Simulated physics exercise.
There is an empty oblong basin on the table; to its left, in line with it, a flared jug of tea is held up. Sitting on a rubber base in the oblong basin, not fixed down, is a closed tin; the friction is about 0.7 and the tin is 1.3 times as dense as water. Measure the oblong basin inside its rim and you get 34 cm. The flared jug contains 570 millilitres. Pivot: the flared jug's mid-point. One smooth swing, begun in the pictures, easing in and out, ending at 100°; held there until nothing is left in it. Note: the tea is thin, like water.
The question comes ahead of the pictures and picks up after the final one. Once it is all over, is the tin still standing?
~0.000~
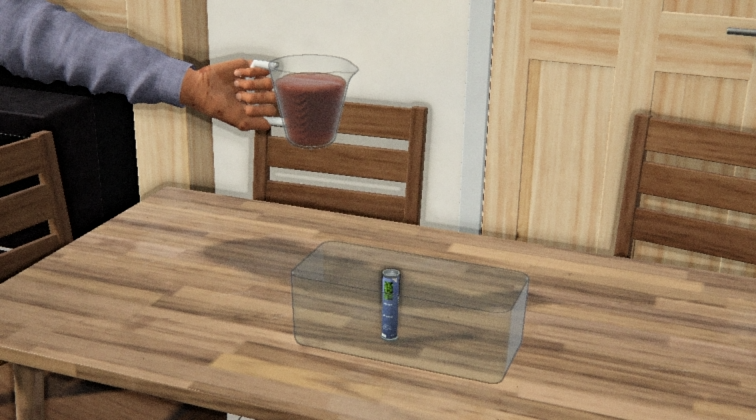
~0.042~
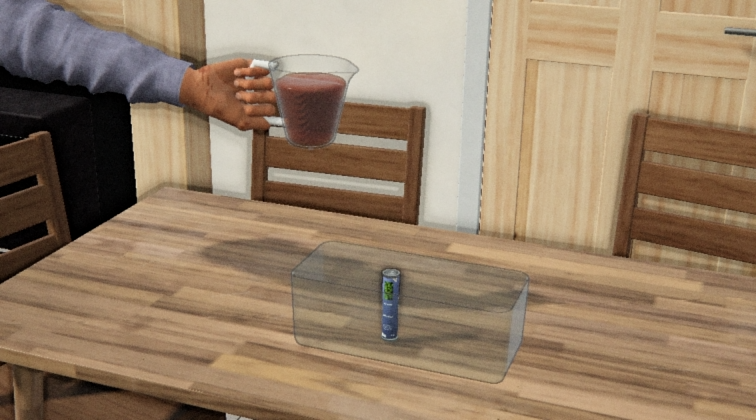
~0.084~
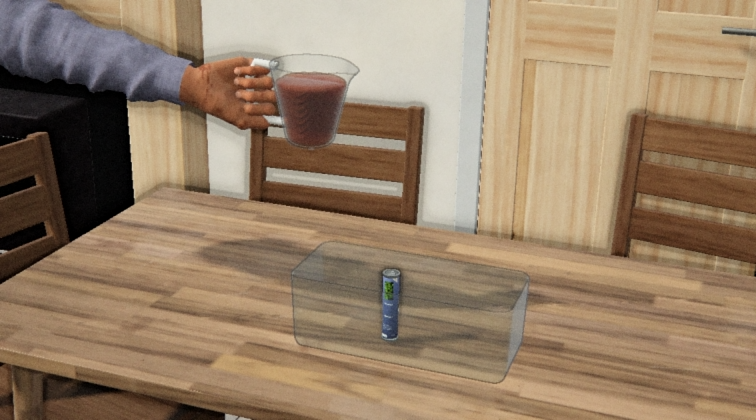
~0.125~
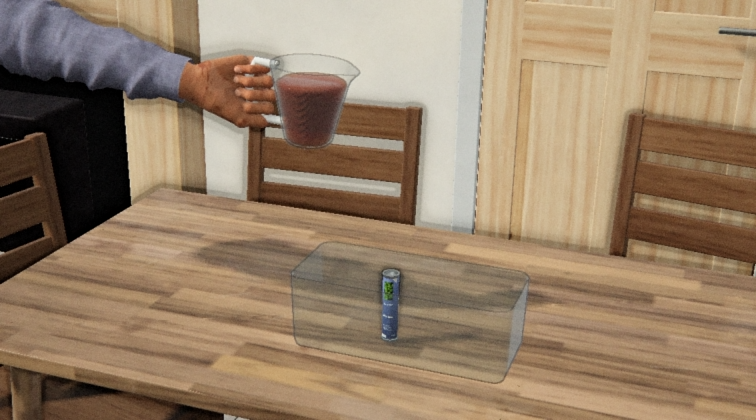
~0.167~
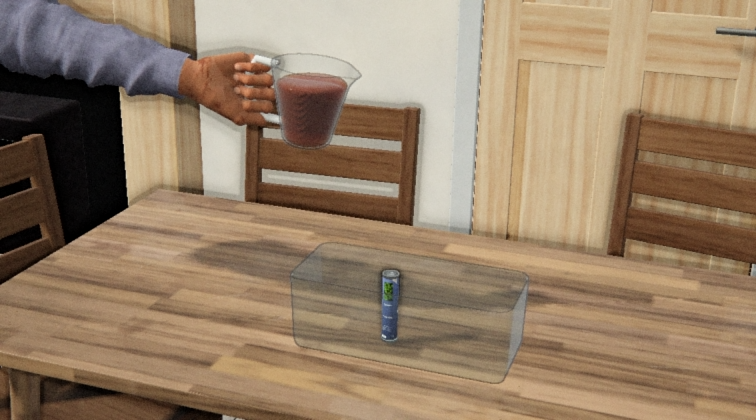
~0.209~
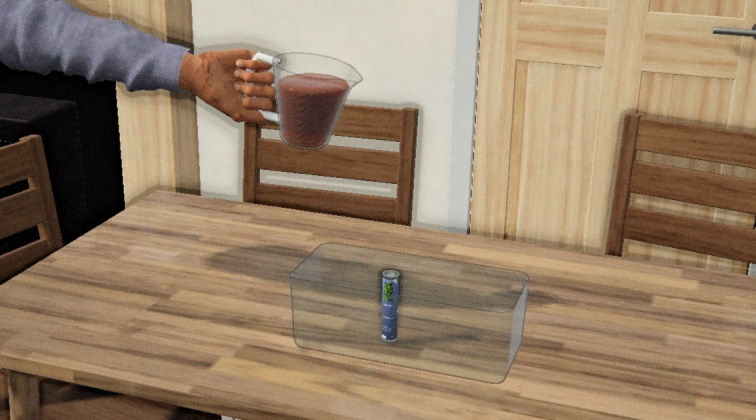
Yes.
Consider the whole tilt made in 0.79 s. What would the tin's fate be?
Outcome - the tin remains standing.
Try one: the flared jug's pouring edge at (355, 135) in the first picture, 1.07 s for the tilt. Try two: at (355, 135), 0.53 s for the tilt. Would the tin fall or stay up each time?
Try 1: Tipped over; try 2: Tipped over.
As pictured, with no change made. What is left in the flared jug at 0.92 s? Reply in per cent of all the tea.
Close to 22 percent of the total.
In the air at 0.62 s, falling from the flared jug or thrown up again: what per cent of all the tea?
Some 20 % is the figure.
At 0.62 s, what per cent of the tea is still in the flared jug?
Close to 80 percent of the liquid remains at that time.
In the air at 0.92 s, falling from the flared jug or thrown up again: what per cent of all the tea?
Estimate: Around 34 per cent.
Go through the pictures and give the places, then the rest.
It leans 0°; its right rim is at (358, 70); the tea meets the walls at (280, 76) and (346, 83); the oblong basin's rim runs from (307, 258) to (520, 295); the tin's top is at (391, 276), in the first picture.
It leans 0°; its right rim is at (358, 71); the tea meets the walls at (280, 76) and (346, 83), in the second picture.
It leans 2°; its right rim is at (359, 71); the tea meets the walls at (280, 76) and (347, 84), in the third picture.
It leans 3°; its right rim is at (360, 73); the tea meets the walls at (281, 76) and (347, 85), in the fourth picture.
It leans 6°; its right rim is at (361, 76); the tea meets the walls at (281, 76) and (347, 85), in the fifth picture.
It leans 9°; its right rim is at (362, 80); the tea meets the walls at (281, 78) and (349, 86), in the sixth picture.
Then, 0.62 s in, the tilt is 62° and 80 per cent is still to pour; the tin stands where it began.
Then, 0.92 s in, the tilt is 95° and 22 per cent is still to pour; the tin stands where it began.
Then, 1.23 s in, the tilt is 100° and 0 per cent is still to pour; the tin stands where it began.
Then, 1.57 s in, the tilt is 100° and 0 per cent is still to pour; the tin stands where it began.
Finally, the tin stands where it began.
